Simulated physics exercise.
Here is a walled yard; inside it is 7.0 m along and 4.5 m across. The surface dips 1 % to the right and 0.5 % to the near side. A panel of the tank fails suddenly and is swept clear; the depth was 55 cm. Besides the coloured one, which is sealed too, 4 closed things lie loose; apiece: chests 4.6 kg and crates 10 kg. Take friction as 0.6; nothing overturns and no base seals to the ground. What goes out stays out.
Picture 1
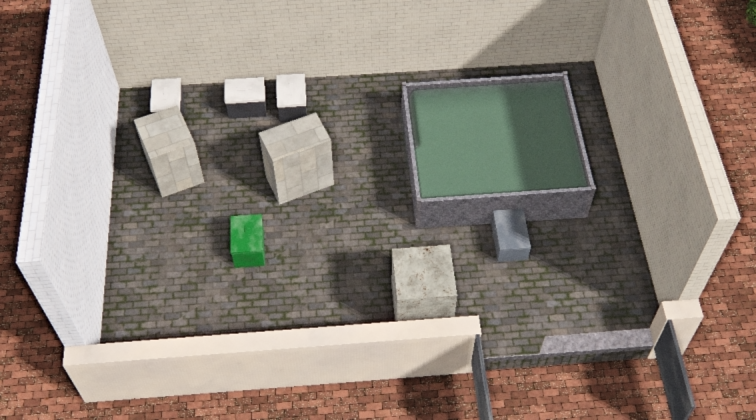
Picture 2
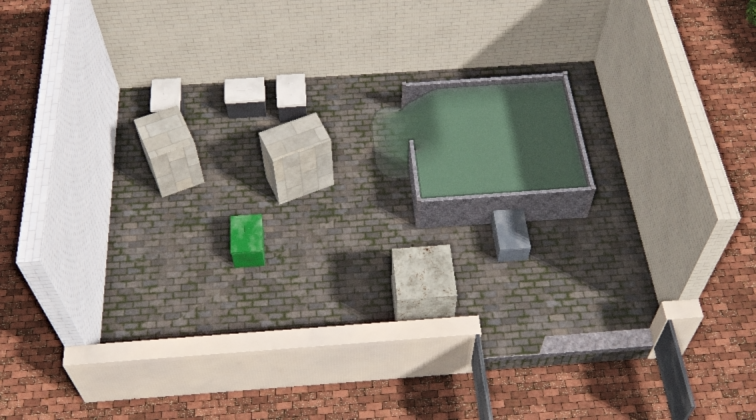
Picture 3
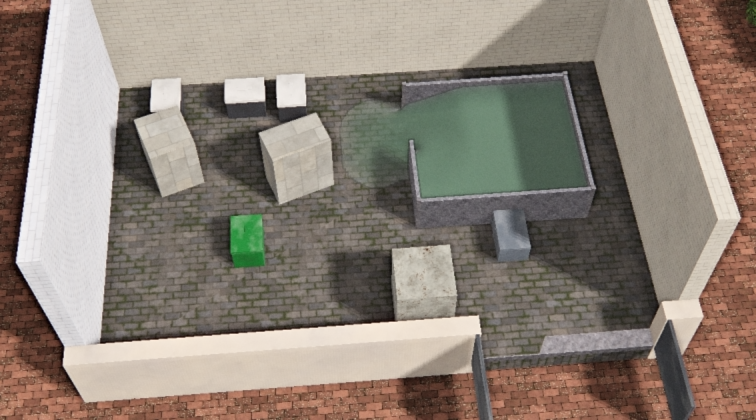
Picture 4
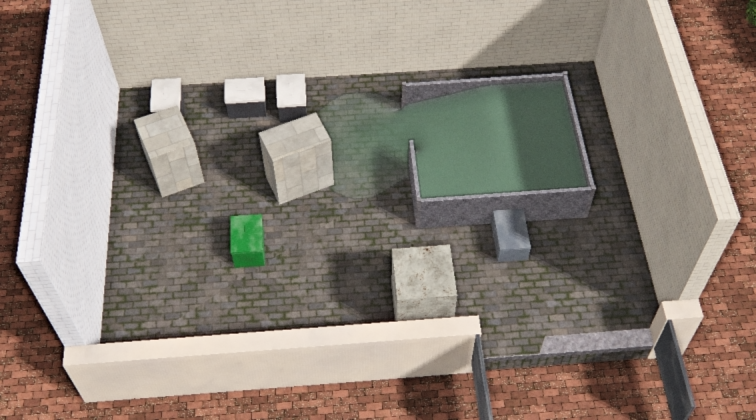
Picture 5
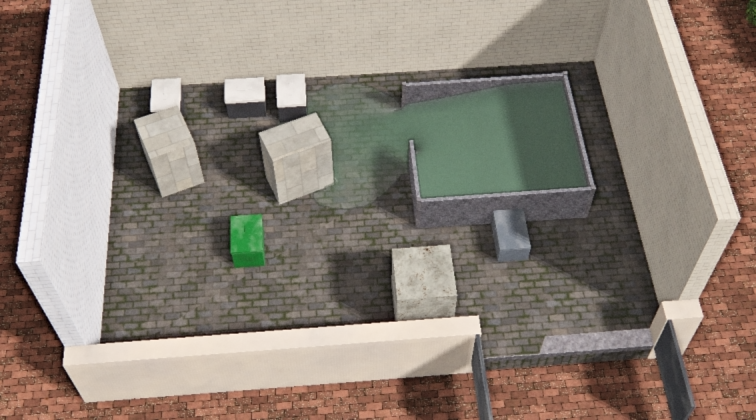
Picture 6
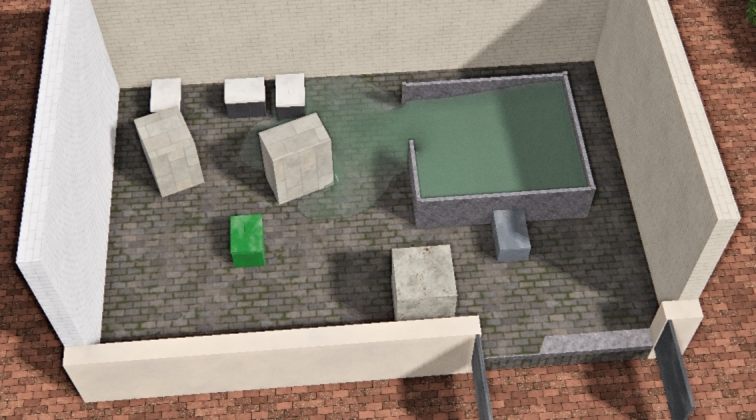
Green water pouring through a gap in a tank's left side, spreading thinly across a walled yard's paving around a motionless pale block.
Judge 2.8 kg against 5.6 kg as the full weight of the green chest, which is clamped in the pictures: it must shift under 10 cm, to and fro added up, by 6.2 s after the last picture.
Verdict: Neither weight holds it.
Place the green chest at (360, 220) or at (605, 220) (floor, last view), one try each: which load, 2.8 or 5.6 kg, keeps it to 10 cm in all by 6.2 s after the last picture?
In turn: Neither is enough; either load holds.
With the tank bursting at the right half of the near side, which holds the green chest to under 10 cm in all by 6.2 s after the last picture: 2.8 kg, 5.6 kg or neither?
In that case the lower weight is enough.
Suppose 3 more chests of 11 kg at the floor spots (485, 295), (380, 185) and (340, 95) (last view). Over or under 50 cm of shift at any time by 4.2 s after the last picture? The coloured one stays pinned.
In turn: Short of it, short of it, past it.
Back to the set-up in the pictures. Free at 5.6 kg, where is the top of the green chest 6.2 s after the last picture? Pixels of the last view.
Near (306, 299).
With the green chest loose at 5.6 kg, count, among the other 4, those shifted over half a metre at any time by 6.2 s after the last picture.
I count 3.
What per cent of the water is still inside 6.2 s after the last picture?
About 100 per cent.
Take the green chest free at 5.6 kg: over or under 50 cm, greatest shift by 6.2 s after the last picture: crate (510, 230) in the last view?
It is under.
Then, 0.6 s after the last picture the green chest would be 0 cm from its start with 2.8 kg and 0 cm from its start with 5.6 kg; 1 cm of water round it then.
Then, 2.3 s after the last picture the green chest would be 1 cm from its start with 2.8 kg and 0 cm from its start with 5.6 kg; 2 cm of water round it then.
Then, 4.2 s after the last picture the green chest would be 54 cm from its start with 2.8 kg and 8 cm from its start with 5.6 kg; 4 cm of water round it then.
Then, 6.2 s after the last picture the green chest would be 147 cm from its start with 2.8 kg and 129 cm from its start with 5.6 kg; 10 cm of water round it then.
